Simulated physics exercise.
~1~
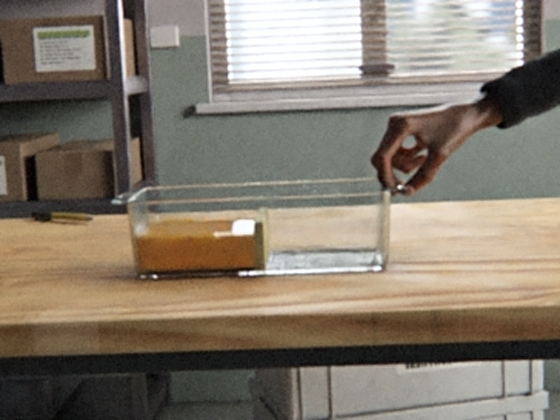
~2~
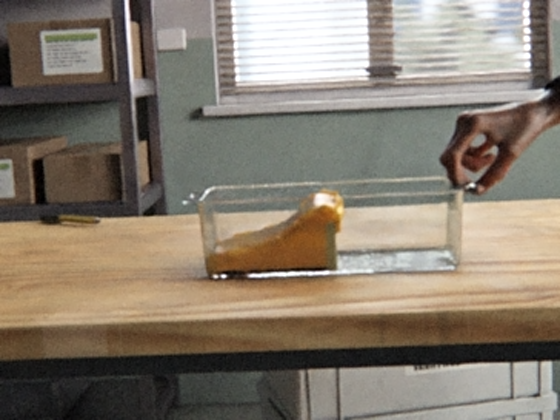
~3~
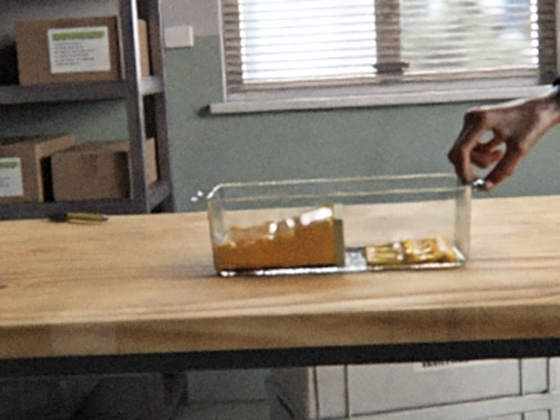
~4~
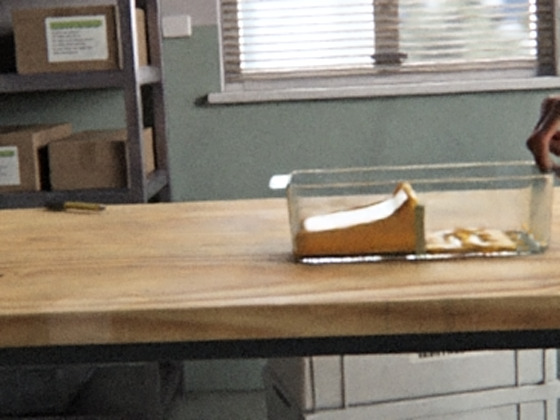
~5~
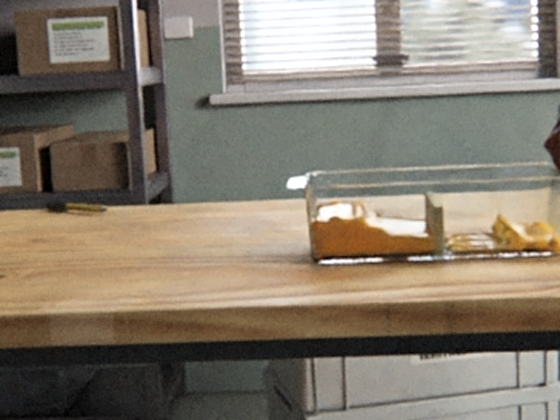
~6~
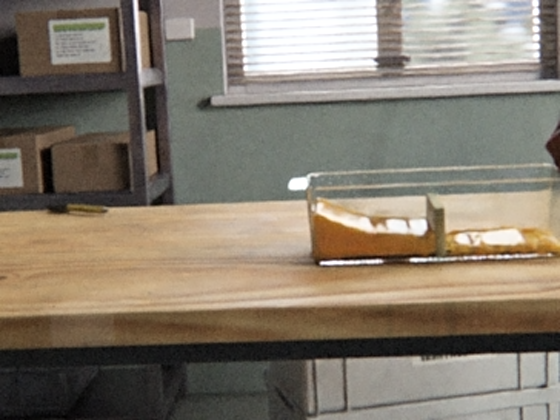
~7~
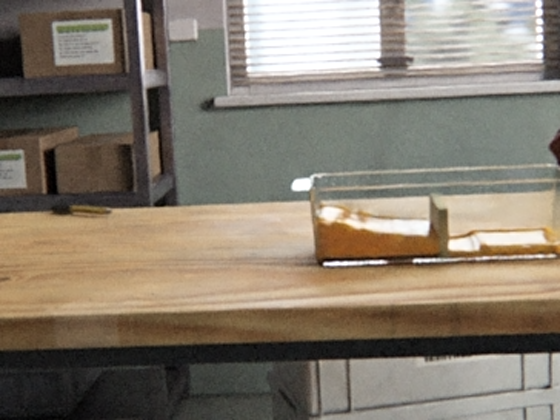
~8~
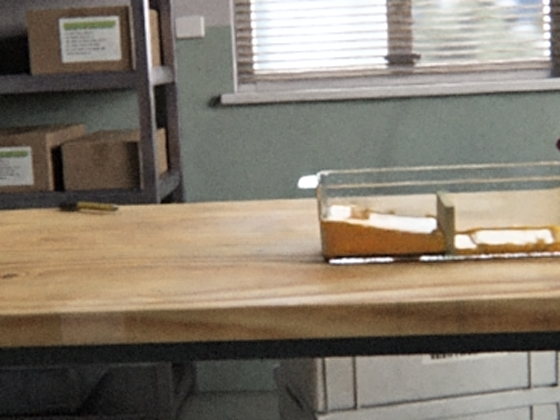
In a room with grey-green walls, a slightly swaying camera looks across a pale wooden table, with shelves of cardboard boxes at the left and a blinded window behind. A clear rectangular container stands on the table, divided by a low wall, with orange liquid on the left and the right side empty. A hand at its right end pulls it to the right, and the liquid heaps against the divider and spills over. After a pause, another rightward pull sends more across. The container stops near the right edge, the liquid settling, with most still left of the divider and a shallow layer on the right.
